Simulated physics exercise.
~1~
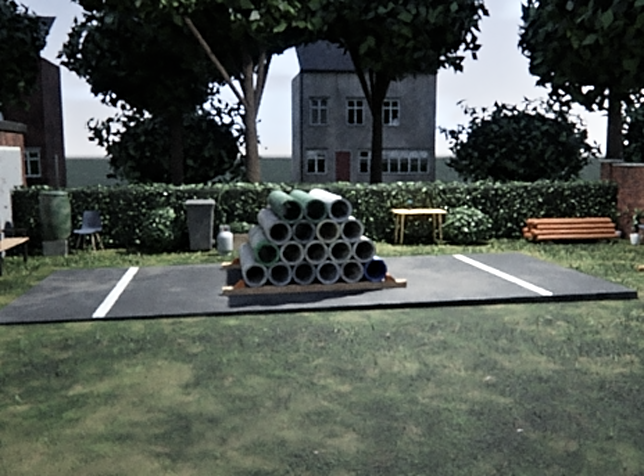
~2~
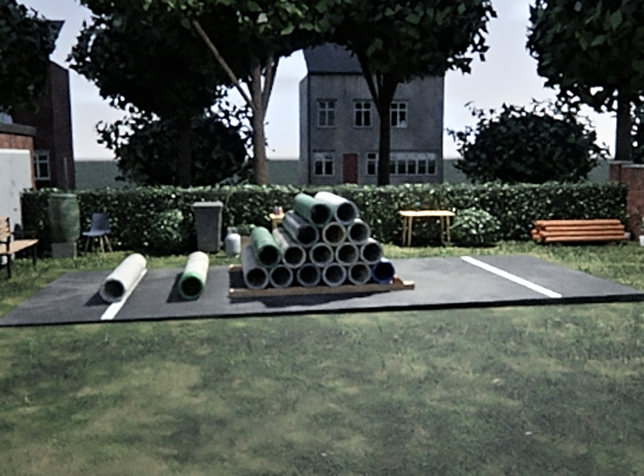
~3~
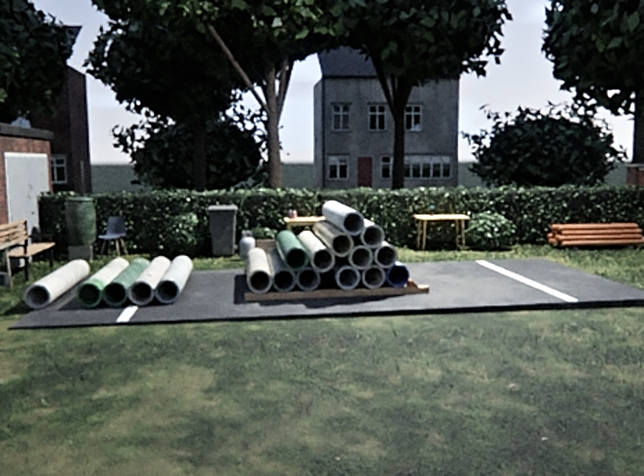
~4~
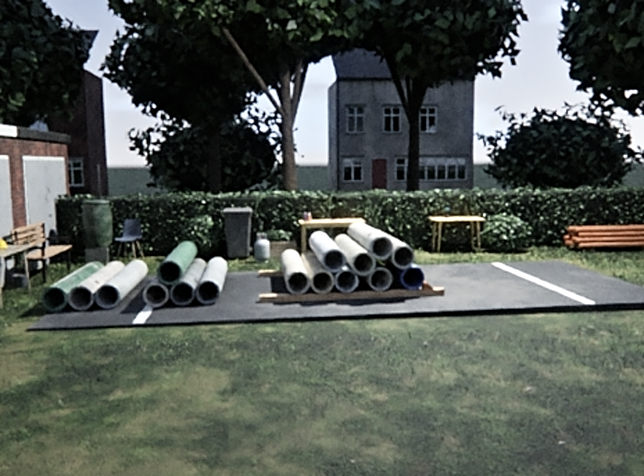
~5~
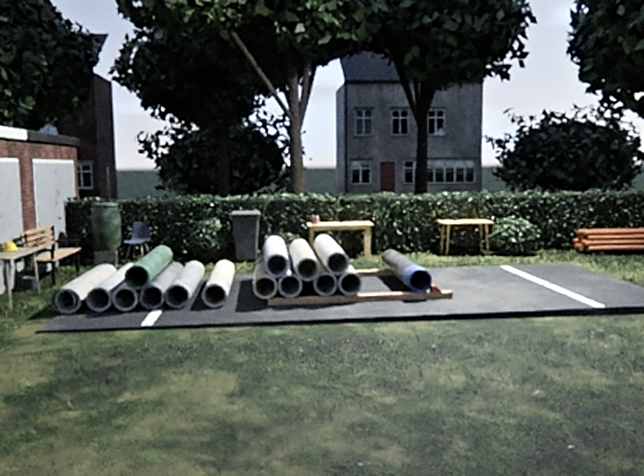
At first, a tidy triangular stack of concrete pipes, including green and blue ones, rests on timber bearers on an asphalt pad with a white line at each side, before a hedge and houses. Then the stack gives way on its left, and pipes roll off toward the left line, green among them. More follow as the view pans slightly left, and green passes the line. The pile keeps shrinking while pipes gather at the left edge, some resting on others. Finally, green lies beyond the left line, a low group remains on the bearers, and blue sits apart at their right.
